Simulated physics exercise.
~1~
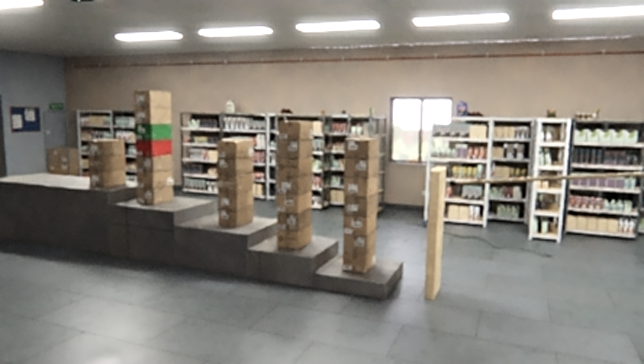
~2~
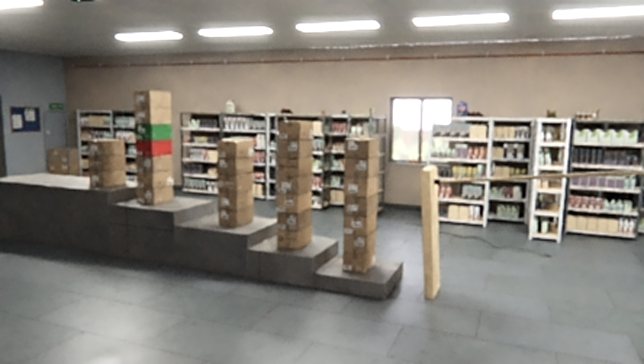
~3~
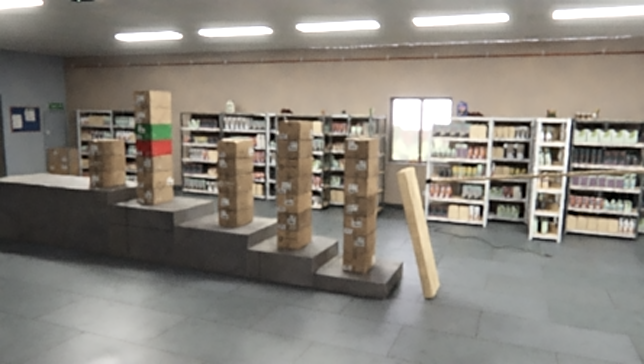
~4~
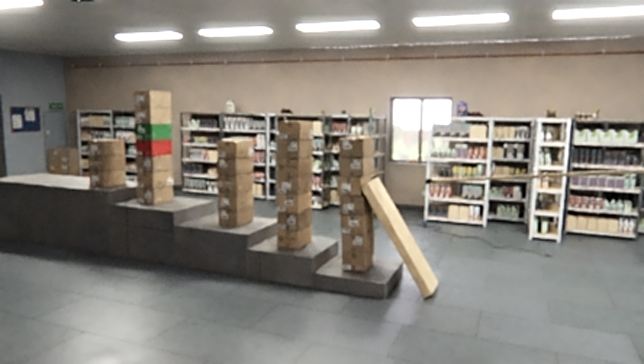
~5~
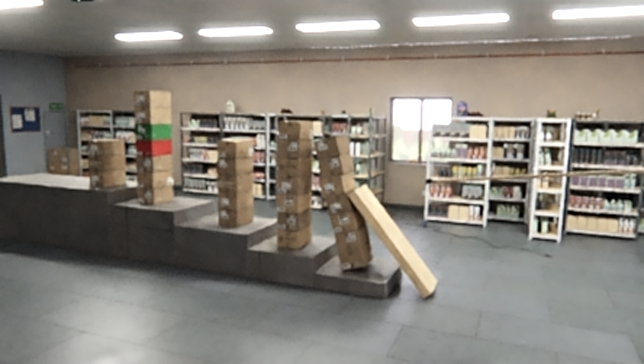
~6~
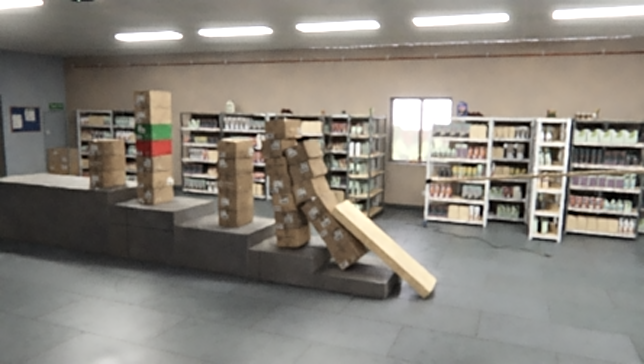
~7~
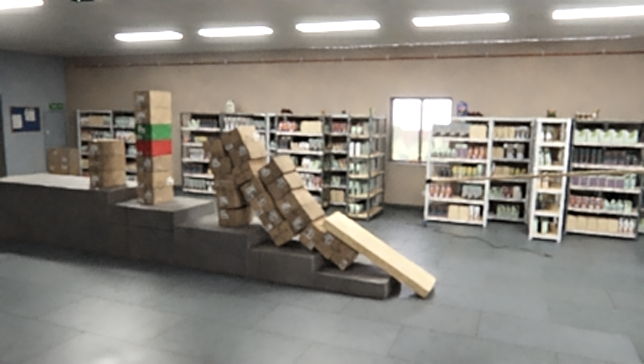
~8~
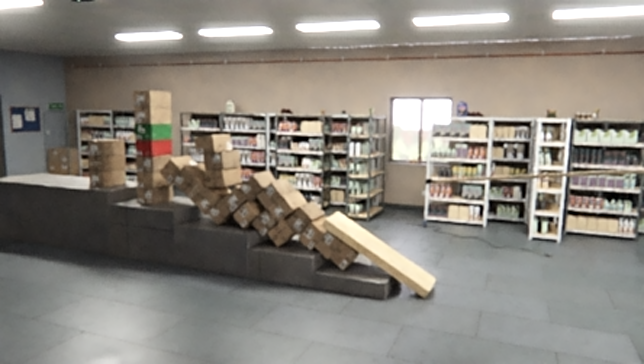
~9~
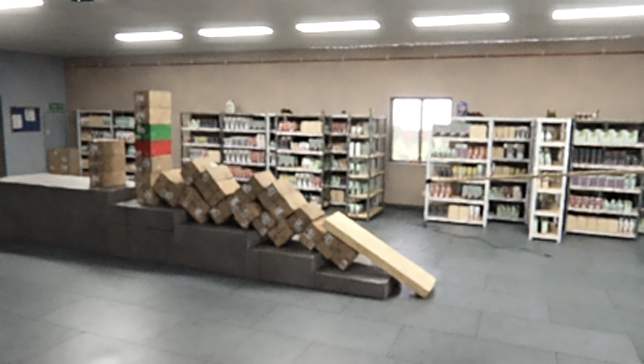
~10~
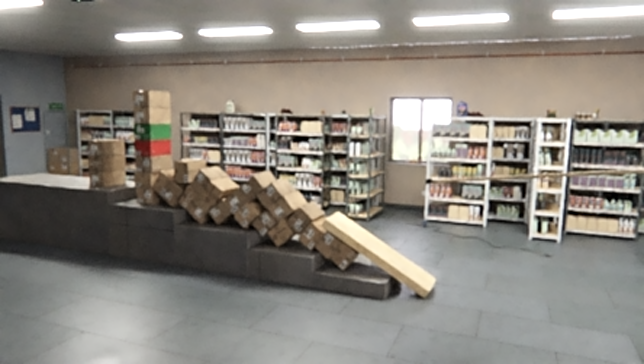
To begin with, five loose columns of brown parcels stand on rising dark steps in a storeroom, while a thin pole reaching in from the right nudges an upright wooden board. The board tips left and strikes the nearest column, on the lowest step. That column leans and topples into the next one up, which falls against the third. The third column spills toward the column holding a green and a red parcel. In the end, the board lies slanted against a jumbled heap of parcels, while the green and red column and the short leftmost one still stand.
